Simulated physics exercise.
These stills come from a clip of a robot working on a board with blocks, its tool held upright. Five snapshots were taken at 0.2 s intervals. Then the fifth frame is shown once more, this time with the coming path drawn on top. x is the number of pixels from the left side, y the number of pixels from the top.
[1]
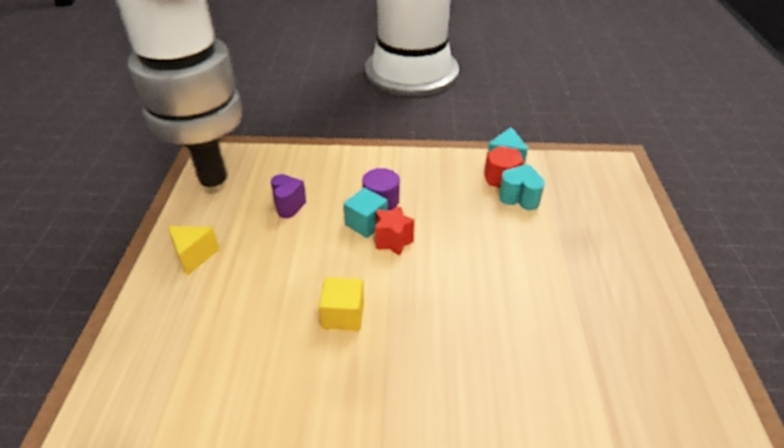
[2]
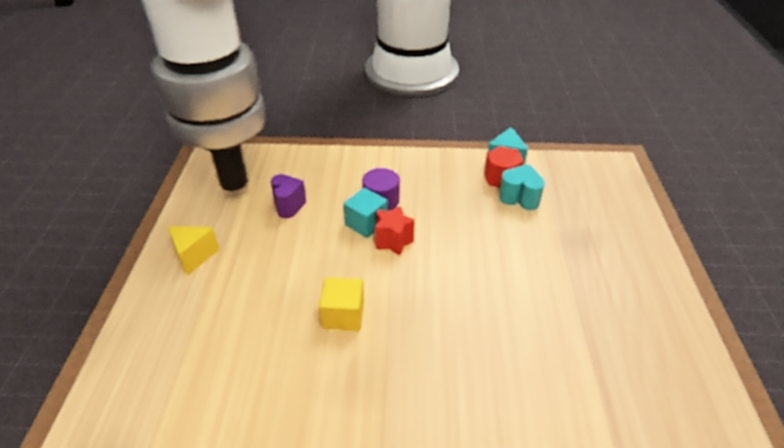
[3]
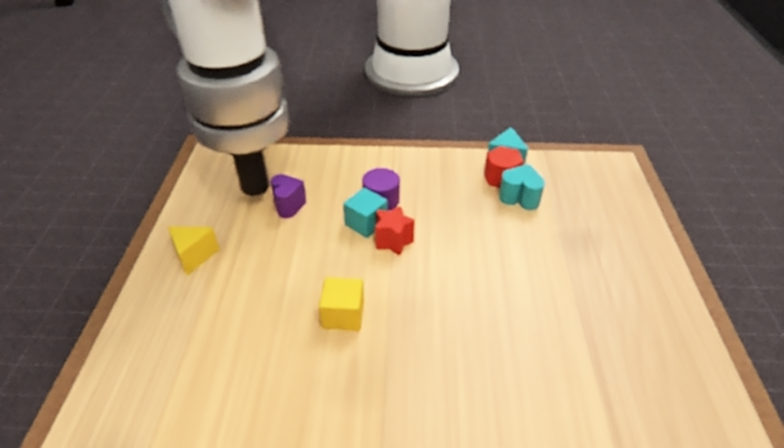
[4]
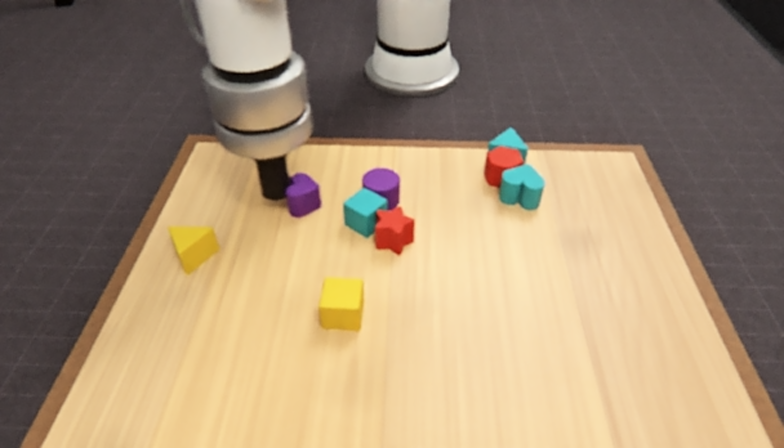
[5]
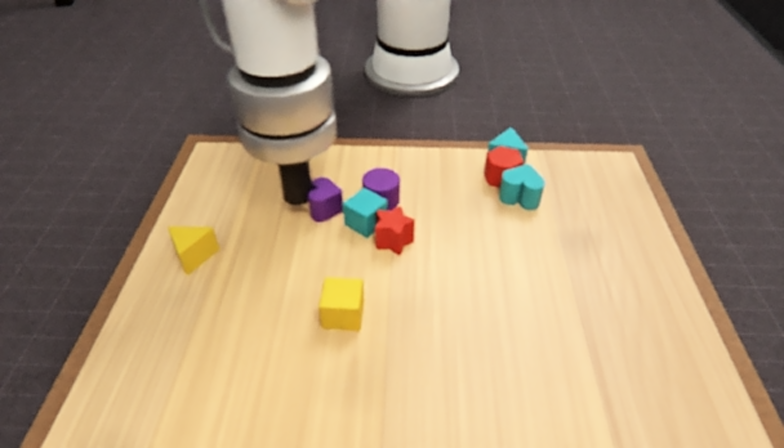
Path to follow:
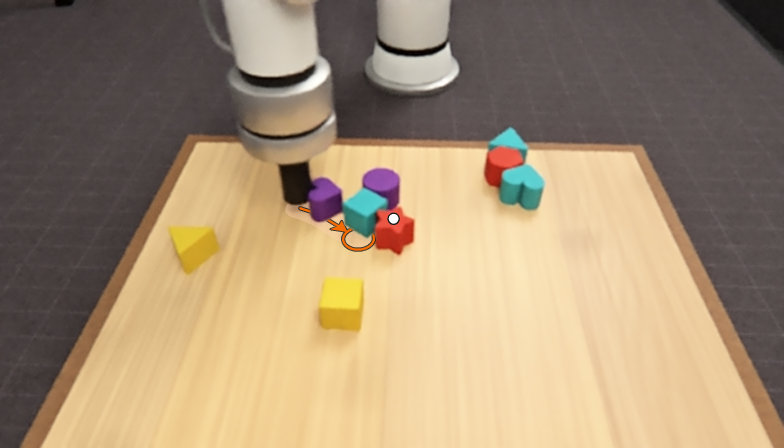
On a light wooden board scattered with colourful blocks, a robot arm's dark tool starts near the back left corner and moves right toward a purple heart-shaped block. It meets the block's left side and pushes it rightward, closer to the turquoise cube, while the other blocks stay still.
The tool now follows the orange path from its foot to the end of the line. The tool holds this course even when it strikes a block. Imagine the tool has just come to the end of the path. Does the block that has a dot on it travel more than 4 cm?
It seems not.
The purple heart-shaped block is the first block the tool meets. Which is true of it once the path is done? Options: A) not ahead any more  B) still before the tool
A (not ahead any more)
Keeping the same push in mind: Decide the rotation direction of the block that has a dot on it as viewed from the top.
Seen from above, its turn is clockwise.
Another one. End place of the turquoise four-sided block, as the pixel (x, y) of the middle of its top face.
Somewhere near (410, 202).
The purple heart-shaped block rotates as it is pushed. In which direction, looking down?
Direction: Anticlockwise.
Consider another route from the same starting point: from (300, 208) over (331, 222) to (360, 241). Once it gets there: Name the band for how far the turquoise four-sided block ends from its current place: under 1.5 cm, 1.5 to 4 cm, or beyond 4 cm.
Range: Over 4 cm.
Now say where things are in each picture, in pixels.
The first frame shows lower end of the tool (213, 178), tops of blocks, purple heart-shaped block (285, 184), turquoise four-sided block (365, 201), purple disc (381, 178), red star-shaped block (394, 219).
The second frame shows tool (234, 183), blocks as before.
The third frame shows tool (255, 187), blocks as before.
The fourth frame shows tool (277, 192), purple heart-shaped block (301, 184).
The fifth frame shows tool (298, 196), purple heart-shaped block (323, 188), turquoise four-sided block (365, 201), purple disc (381, 178), red star-shaped block (394, 219).
The drawn path runs from (300, 208) via (330, 221), ending at (359, 239); the dot is on the red star-shaped block.
What follows on the original path. Halfway along, tool (330, 210); purple heart-shaped block (356, 195), turned 20° anticlockwise; turquoise four-sided block (383, 205); red star-shaped block (407, 224), turned 25° clockwise.
At the end, tool (358, 226); purple heart-shaped block (375, 201), turned 60° anticlockwise; turquoise four-sided block (410, 202), turned 25° anticlockwise; purple disc not moved; red star-shaped block (424, 225), turned 75° clockwise.
